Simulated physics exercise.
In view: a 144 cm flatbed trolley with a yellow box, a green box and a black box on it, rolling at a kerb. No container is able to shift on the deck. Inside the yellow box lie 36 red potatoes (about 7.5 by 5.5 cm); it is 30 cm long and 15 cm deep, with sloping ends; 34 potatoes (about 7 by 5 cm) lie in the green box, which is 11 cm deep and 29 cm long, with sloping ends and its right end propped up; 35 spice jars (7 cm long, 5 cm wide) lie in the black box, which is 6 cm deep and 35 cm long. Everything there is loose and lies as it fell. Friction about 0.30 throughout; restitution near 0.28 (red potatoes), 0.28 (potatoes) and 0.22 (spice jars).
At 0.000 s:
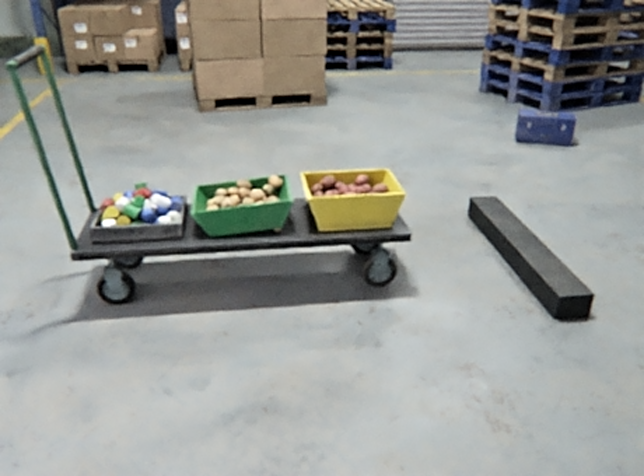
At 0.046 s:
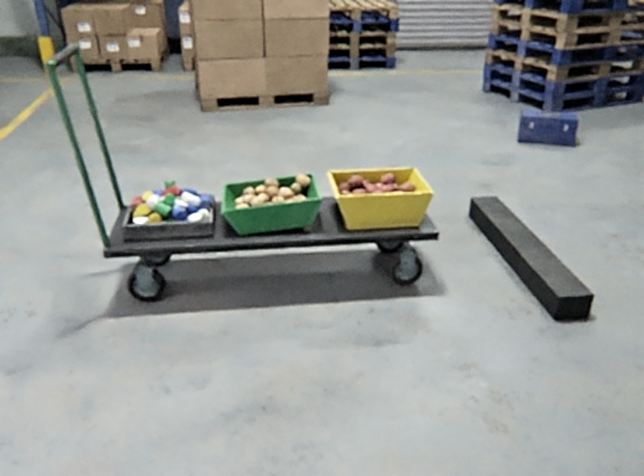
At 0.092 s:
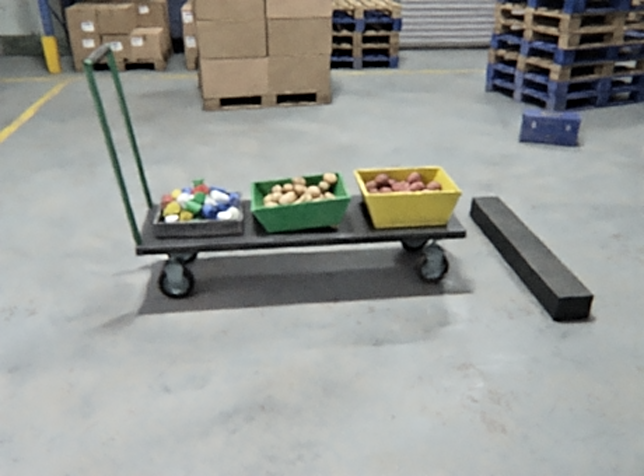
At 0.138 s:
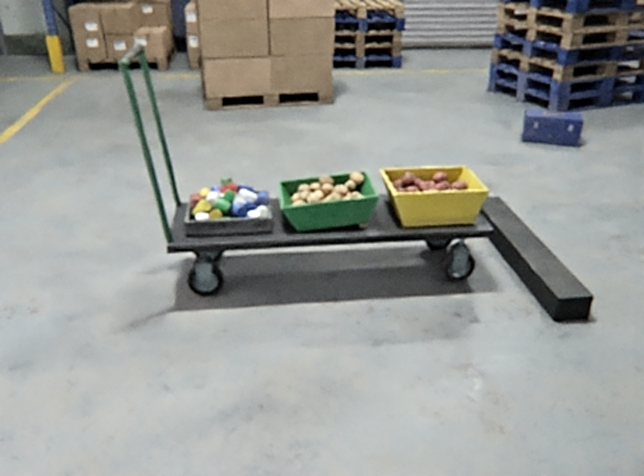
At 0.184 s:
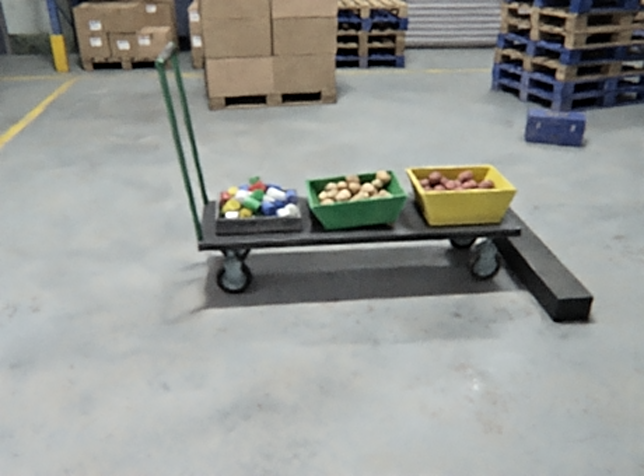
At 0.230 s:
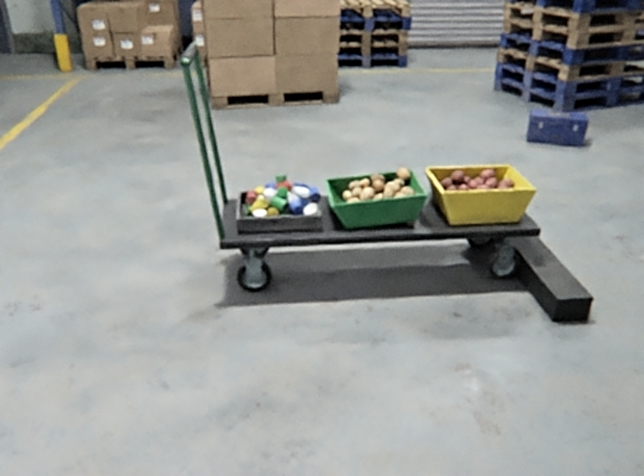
A flatbed trolley carrying a black box of colourful jars, a green box of round brown items and a yellow box of red potatoes rolled steadily right across the warehouse floor, up to a dark kerb.
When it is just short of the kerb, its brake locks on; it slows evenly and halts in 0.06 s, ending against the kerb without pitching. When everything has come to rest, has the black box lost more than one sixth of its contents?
Yes - A sixth is crossed.
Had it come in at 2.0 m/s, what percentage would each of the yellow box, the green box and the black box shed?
Yellow box 0 %, green box 0 %, black box 30 %.
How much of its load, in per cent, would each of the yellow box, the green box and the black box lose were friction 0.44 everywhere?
In that setup yellow box sheds 0 percent, green box sheds 10 percent, and black box sheds 40 percent.
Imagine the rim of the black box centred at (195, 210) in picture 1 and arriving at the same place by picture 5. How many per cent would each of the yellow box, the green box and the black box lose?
That would give yellow box 0 %, green box 0 % and black box 10 %.
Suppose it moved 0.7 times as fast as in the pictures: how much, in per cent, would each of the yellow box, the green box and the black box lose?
Yellow box 0, green box 0, black box 30 per cent.
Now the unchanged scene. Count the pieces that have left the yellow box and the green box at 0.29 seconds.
The yellow box is at about 0 and the green box at about 0.
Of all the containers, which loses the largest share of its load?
The black box is the one.
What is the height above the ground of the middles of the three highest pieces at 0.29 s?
Mean height: Some 48 cm.
After 0.29 s, the yellow box has all 36, the green box has all 34 and the black box is down by 3 of 35.
After 0.41 s, the yellow box has all 36, the green box is down by 2 of 34 and the black box is down by 9 of 35.
After 0.64 s, the yellow box is down by 1 of 36, the green box is down by 3 of 34 and the black box is down by 13 of 35.
Final count (at 1.15 s), the yellow box is down by 1 of 36, the green box is down by 3 of 34 and the black box is down by 13 of 35. Asked share, 13 of 35, 37 per cent.
